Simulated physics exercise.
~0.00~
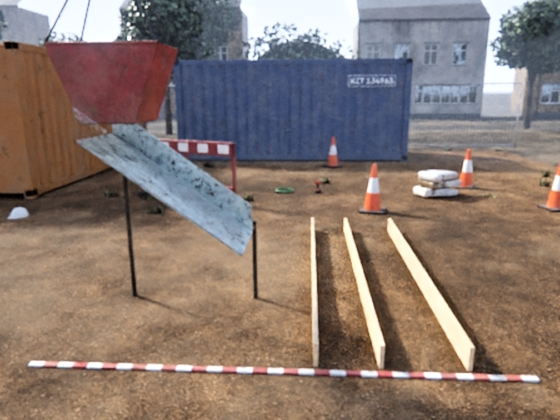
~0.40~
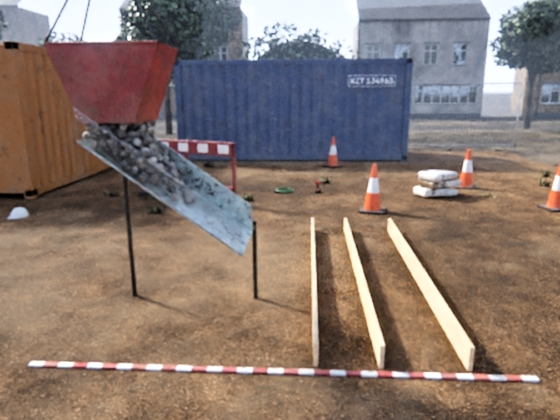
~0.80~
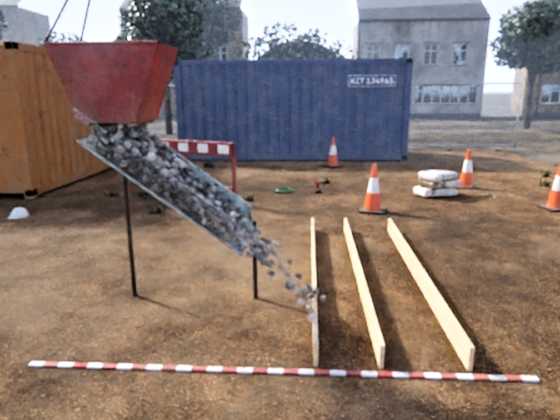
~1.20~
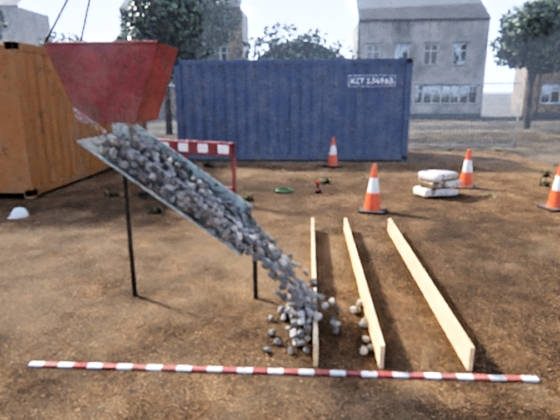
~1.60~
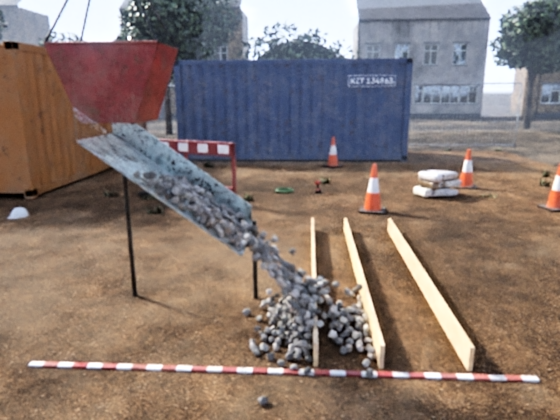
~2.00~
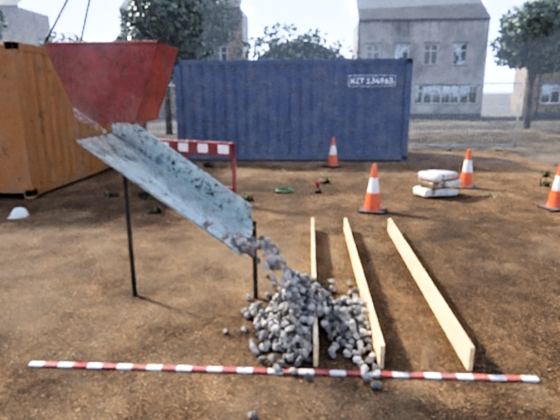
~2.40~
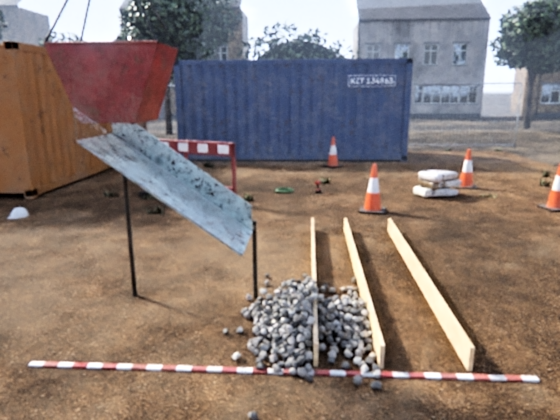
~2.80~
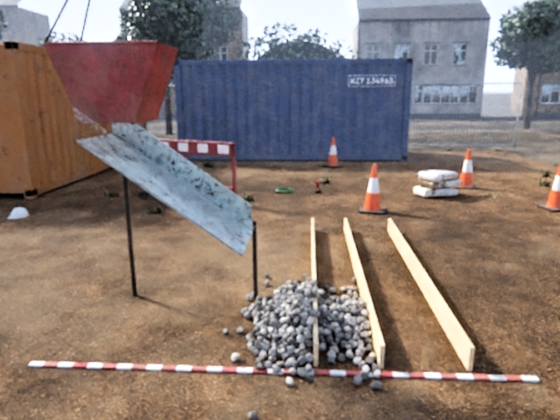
Grey crushed rock waits unseen inside a red skip hanging at the upper left of a brown dirt building yard, viewed steadily from the front and slightly above. Below the skip stands a sloping steel chute on thin posts, with three pale boards to its right, a red and white striped pole in front, and a blue container behind. The stones drop onto the chute, slide down to the right and pour off its lower end. They pile up around the left board, spilling into the left bay. The chute empties, and the heap rests mostly left of the bays, leaving the right bay empty.
